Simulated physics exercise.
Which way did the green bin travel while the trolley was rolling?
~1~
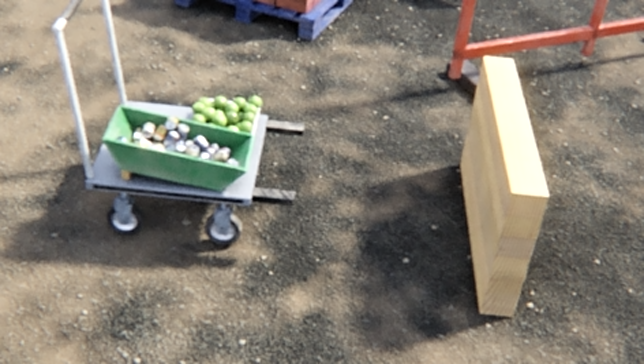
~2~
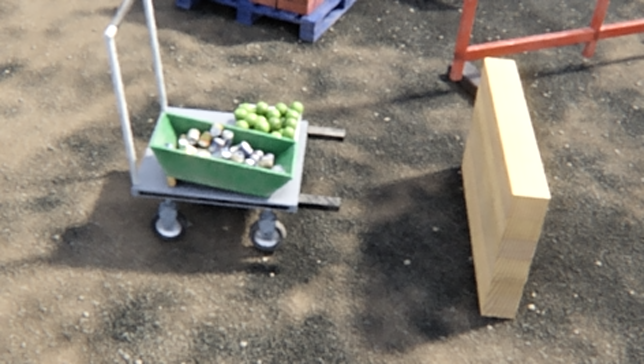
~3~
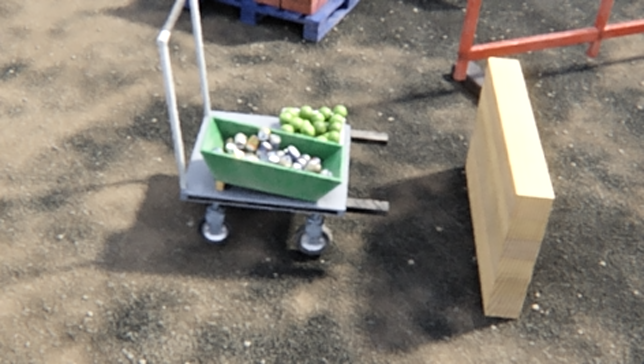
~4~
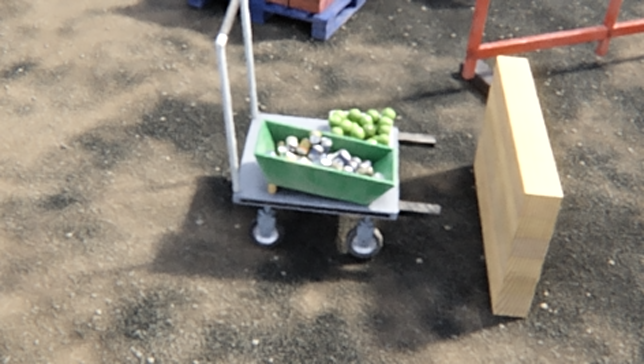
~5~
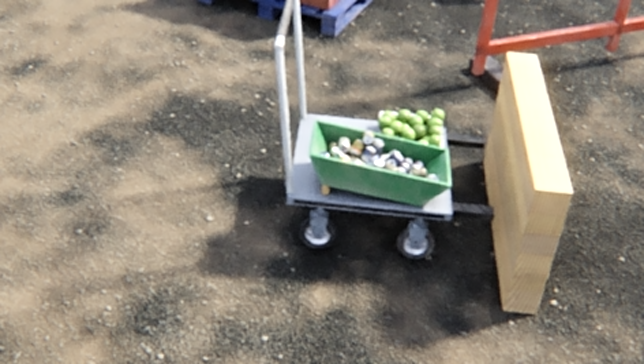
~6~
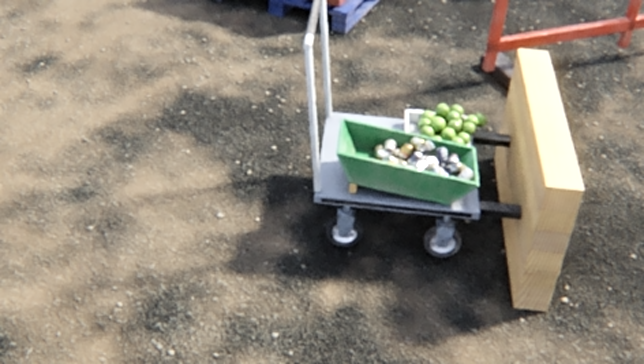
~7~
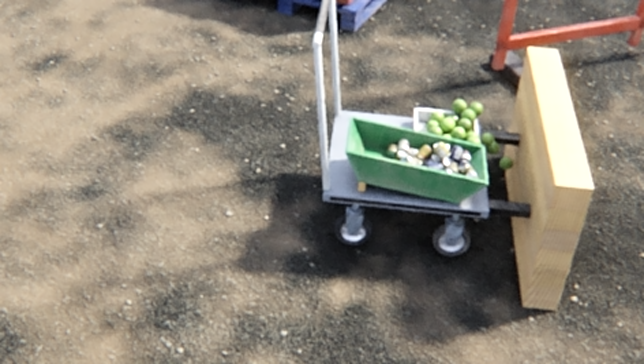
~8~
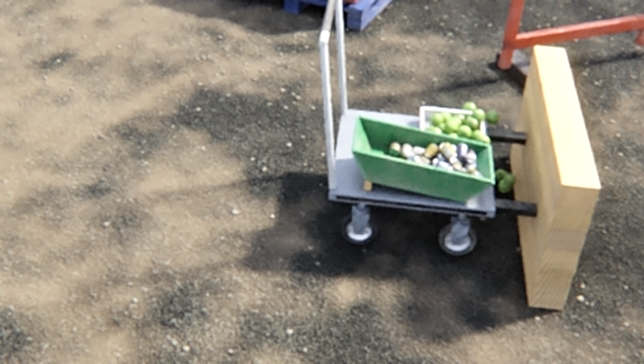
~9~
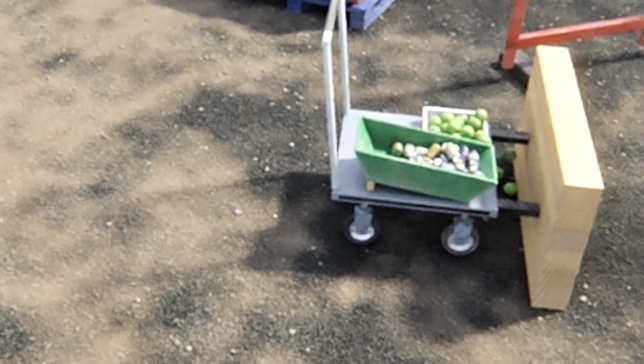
The green bin travelled to the right, riding on the trolley toward the wooden wall.
